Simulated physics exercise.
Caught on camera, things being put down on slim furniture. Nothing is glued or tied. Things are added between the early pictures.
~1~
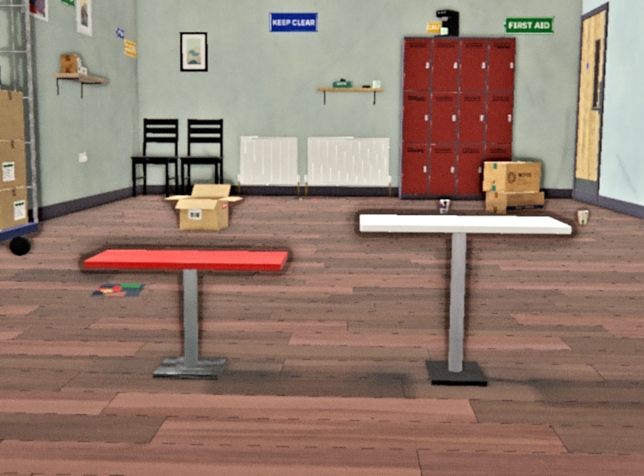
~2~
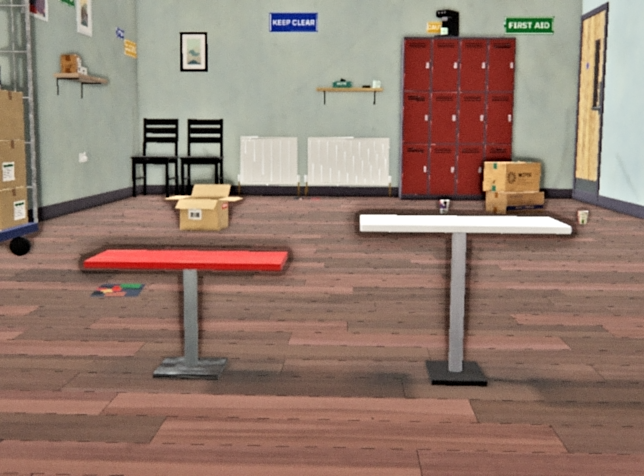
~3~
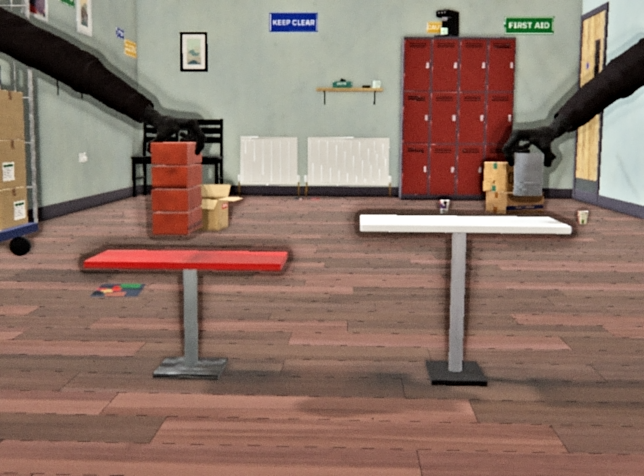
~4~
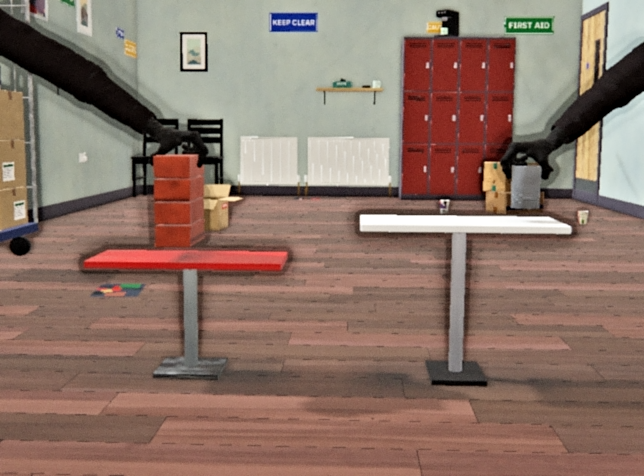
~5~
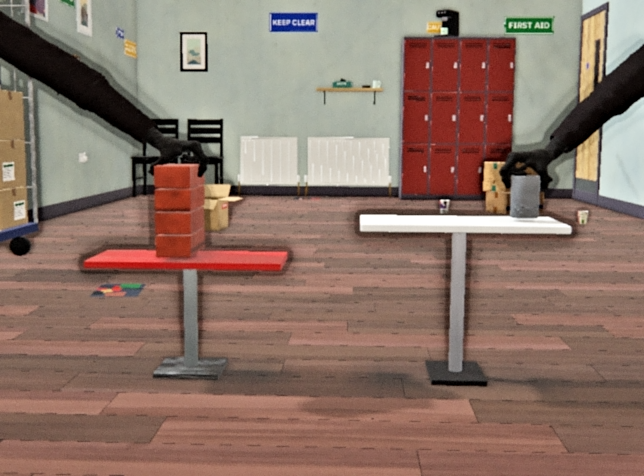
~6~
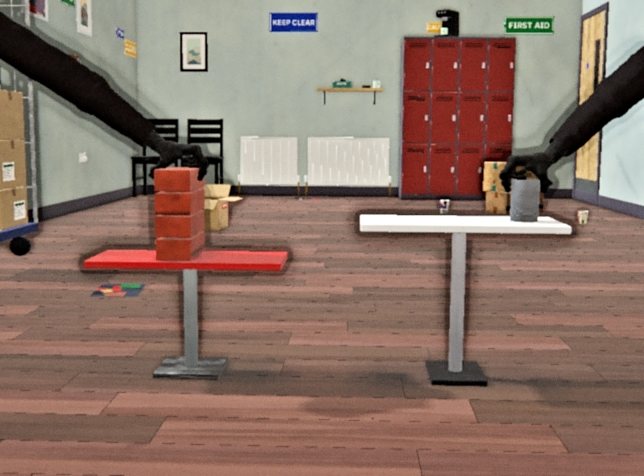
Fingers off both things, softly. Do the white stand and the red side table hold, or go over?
The white stand holds firm, the red side table holds firm.
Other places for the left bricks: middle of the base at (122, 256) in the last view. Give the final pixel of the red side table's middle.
Resting at (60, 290).
Then, 0.50 s past the last view, white stand at rest near (460, 224); red side table at rest near (190, 260).
Finally, the white stand stays flat on its feet, near (460, 224); the red side table stays flat on its feet, near (190, 260).
